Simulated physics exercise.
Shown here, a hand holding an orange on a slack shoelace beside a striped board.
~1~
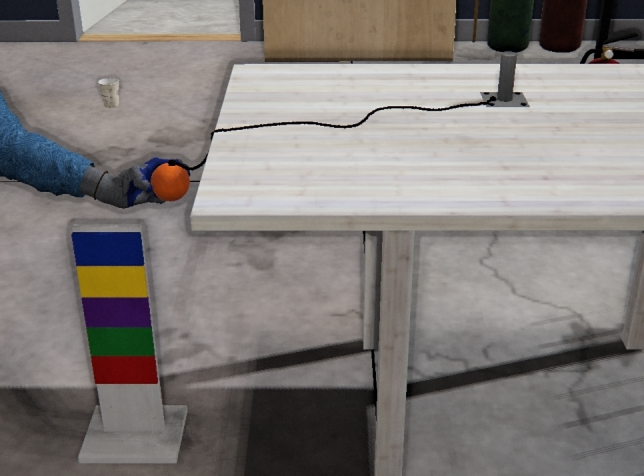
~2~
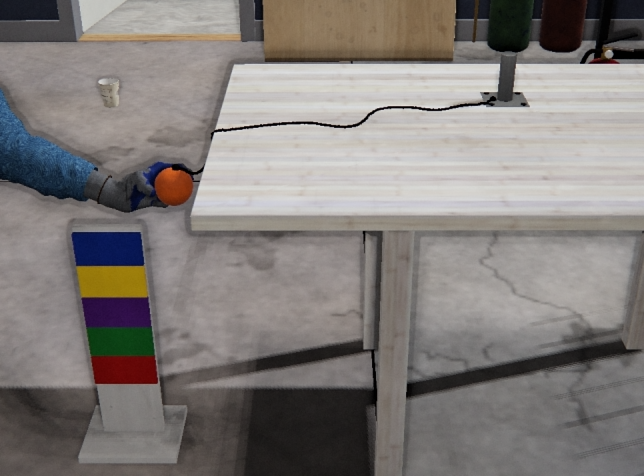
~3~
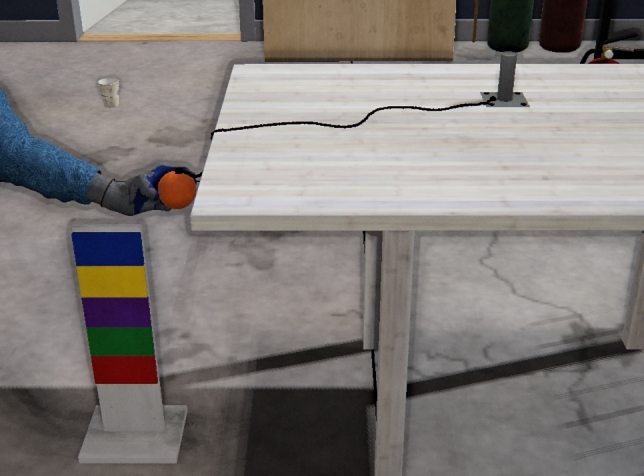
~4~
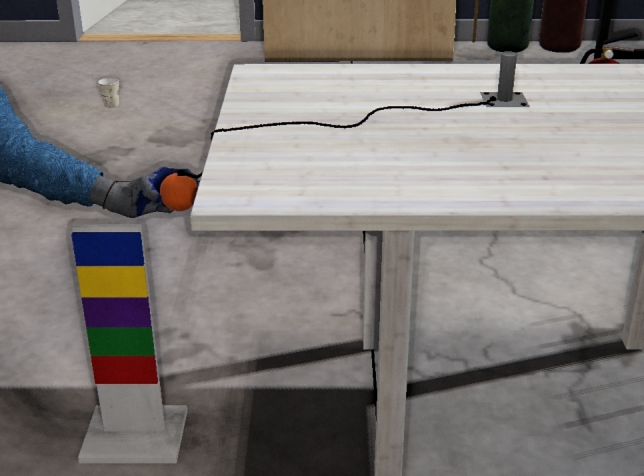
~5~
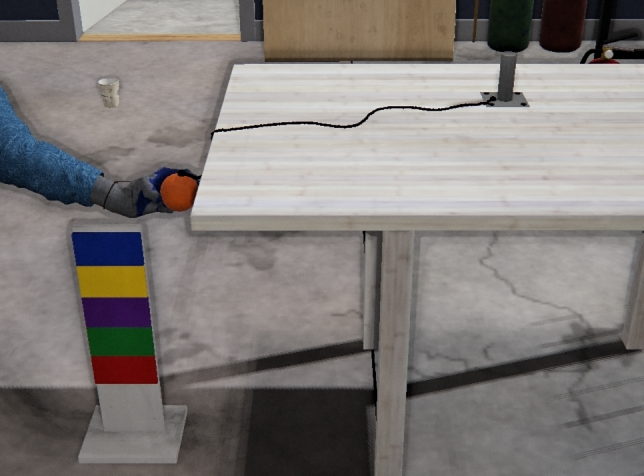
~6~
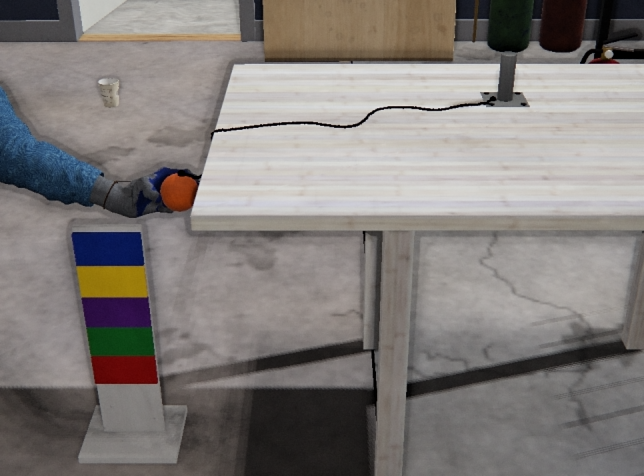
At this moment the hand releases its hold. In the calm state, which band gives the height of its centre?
The blue band gives it.
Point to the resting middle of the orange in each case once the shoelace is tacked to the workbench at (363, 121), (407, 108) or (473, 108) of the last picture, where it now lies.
Those spots come out as (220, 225), (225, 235) and (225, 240).
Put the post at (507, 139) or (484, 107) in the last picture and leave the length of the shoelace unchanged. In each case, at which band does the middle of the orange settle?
Yellow; yellow.
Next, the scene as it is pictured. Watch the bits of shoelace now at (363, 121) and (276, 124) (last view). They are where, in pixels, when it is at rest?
(333, 116) for the first, (241, 126) for the second.
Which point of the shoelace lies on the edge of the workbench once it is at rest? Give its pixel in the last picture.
Around (251, 127).
A little later, orange near (216, 235); level with blue.
Next, orange near (212, 245); level with blue.
When it is over, orange near (223, 246); level with blue. Its middle rests at the blue band.
